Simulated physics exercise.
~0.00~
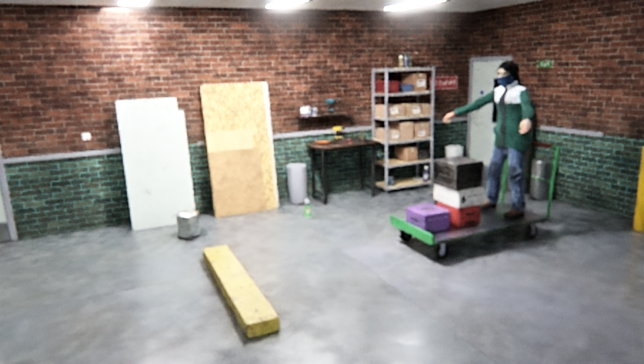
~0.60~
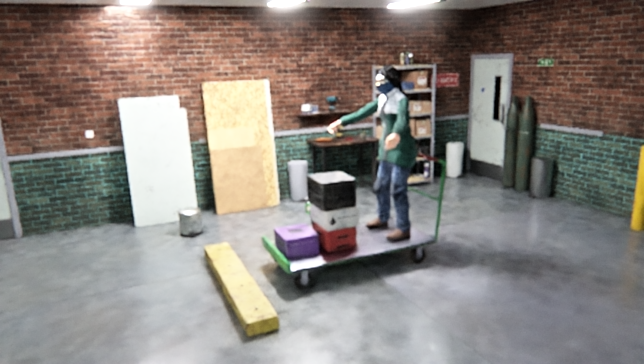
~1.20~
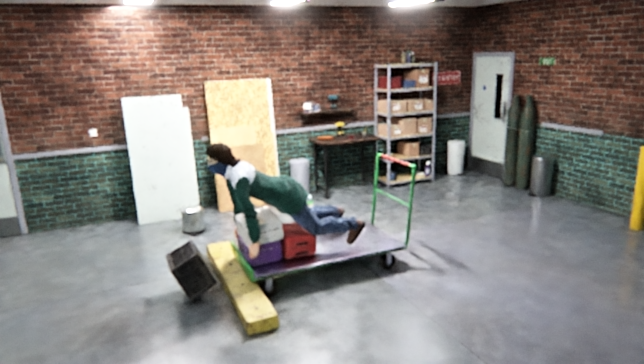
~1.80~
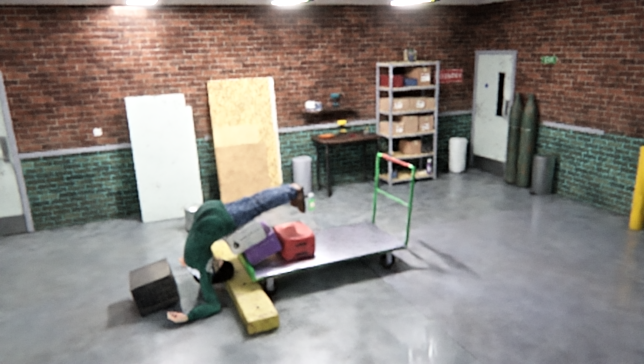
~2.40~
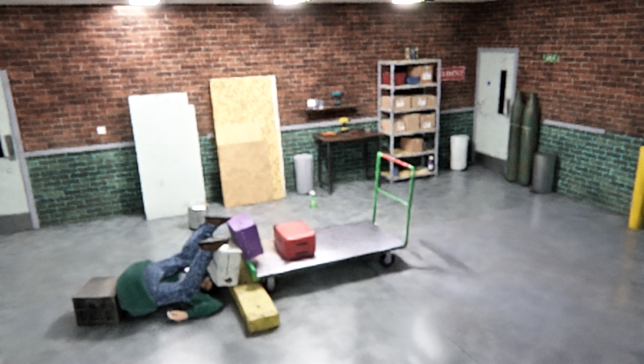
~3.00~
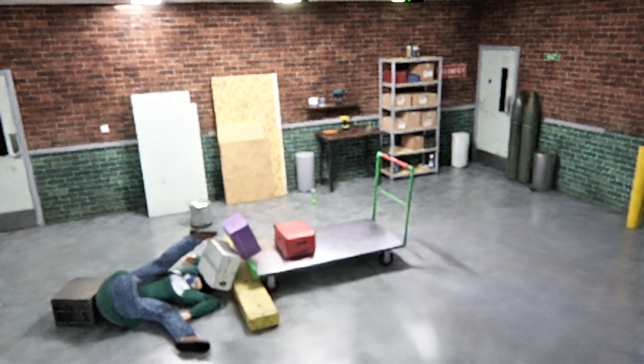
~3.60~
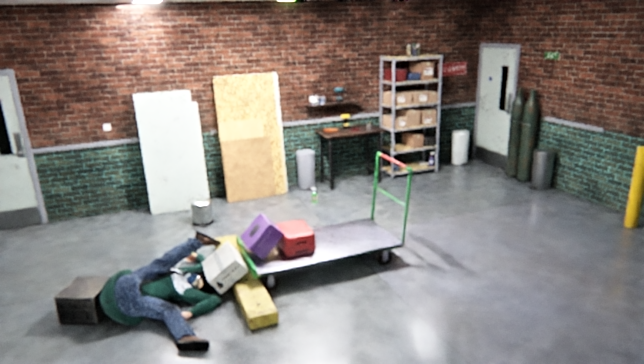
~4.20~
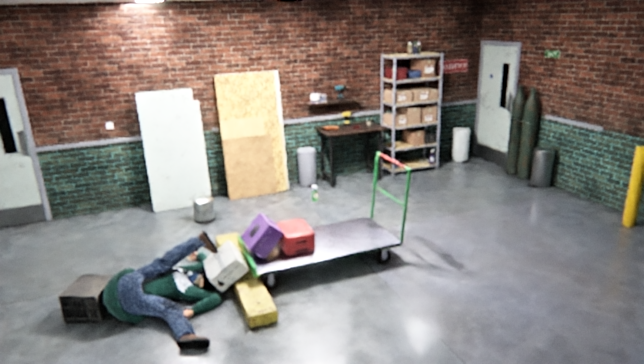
A masked person in a green jacket and jeans stands on a green-handled trolley in a brick-walled garage, seen from slightly above, behind a purple box, a red case, a white box and a black crate. The trolley rolls left toward a yellow beam on the floor and stops dead against it. The black crate flies off ahead, and the person pitches headfirst over the beam. The white box tumbles after them while the purple box tips. Finally the person lies crumpled beside the crate, the white box rests against them, and the purple and red pieces stay at the trolley's front.
